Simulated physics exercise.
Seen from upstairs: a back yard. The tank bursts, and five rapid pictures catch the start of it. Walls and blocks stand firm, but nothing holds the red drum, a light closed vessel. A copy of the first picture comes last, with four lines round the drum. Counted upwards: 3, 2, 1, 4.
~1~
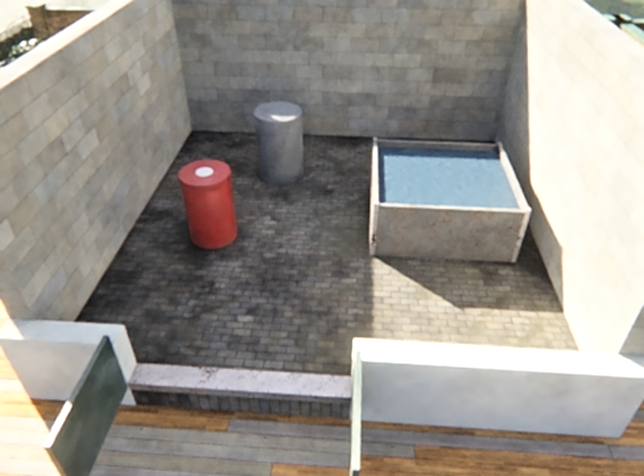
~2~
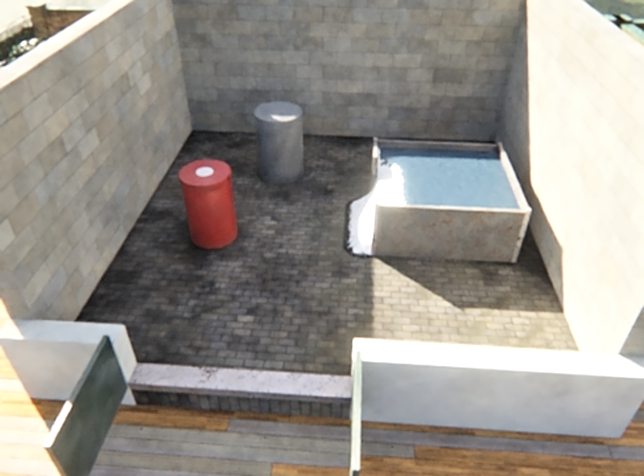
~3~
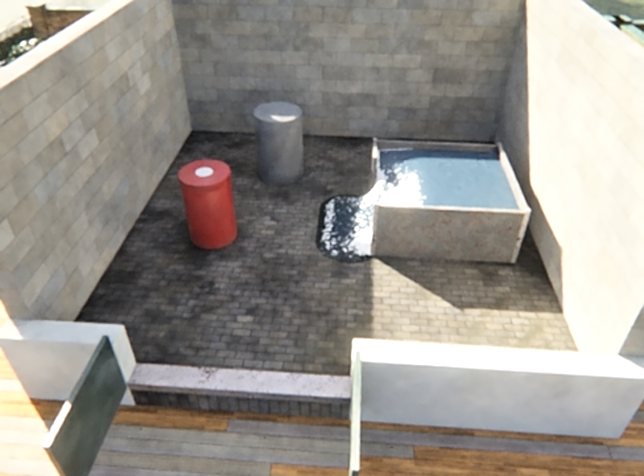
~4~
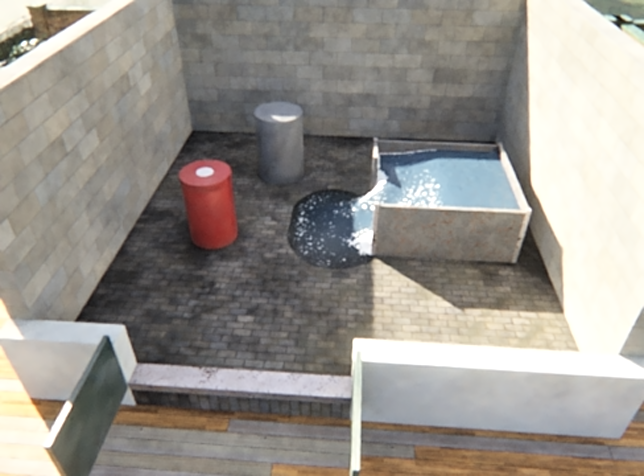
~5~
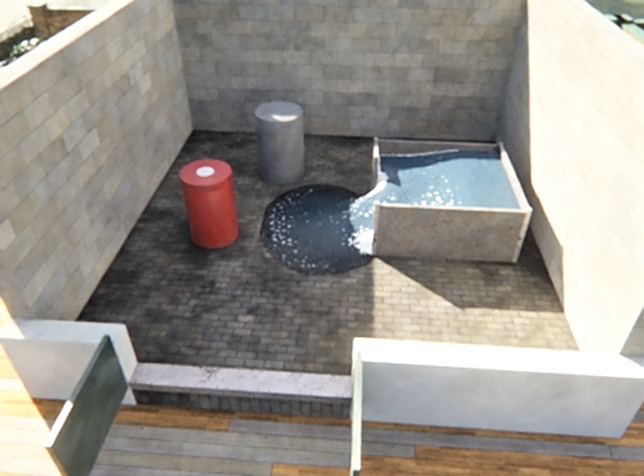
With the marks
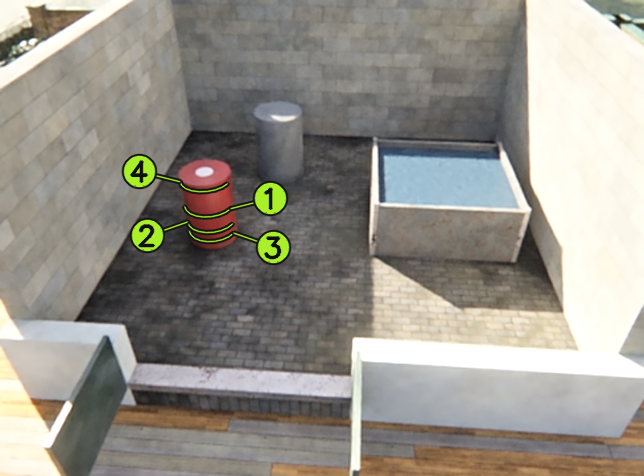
Back yard seen from above, water pouring from the left side of a full tank and spreading left across the paving.
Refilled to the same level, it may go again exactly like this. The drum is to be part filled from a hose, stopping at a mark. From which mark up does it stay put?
It is 1.
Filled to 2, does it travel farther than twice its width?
No.
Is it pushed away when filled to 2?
Yes.
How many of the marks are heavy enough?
Two of the four.
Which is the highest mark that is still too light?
That would be 2.
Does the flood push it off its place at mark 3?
Yes, that goes wrong.
On the marked copy, 1 at (203, 217); 2 at (206, 232); 3 at (207, 241); 4 at (199, 191); from the bottom up 3, 2, 1, 4.
With 1, it does not move.
With 2, it is pushed about half its own width away.
With 3, it is pushed about 3 times its own width away.
With 4, it does not move.
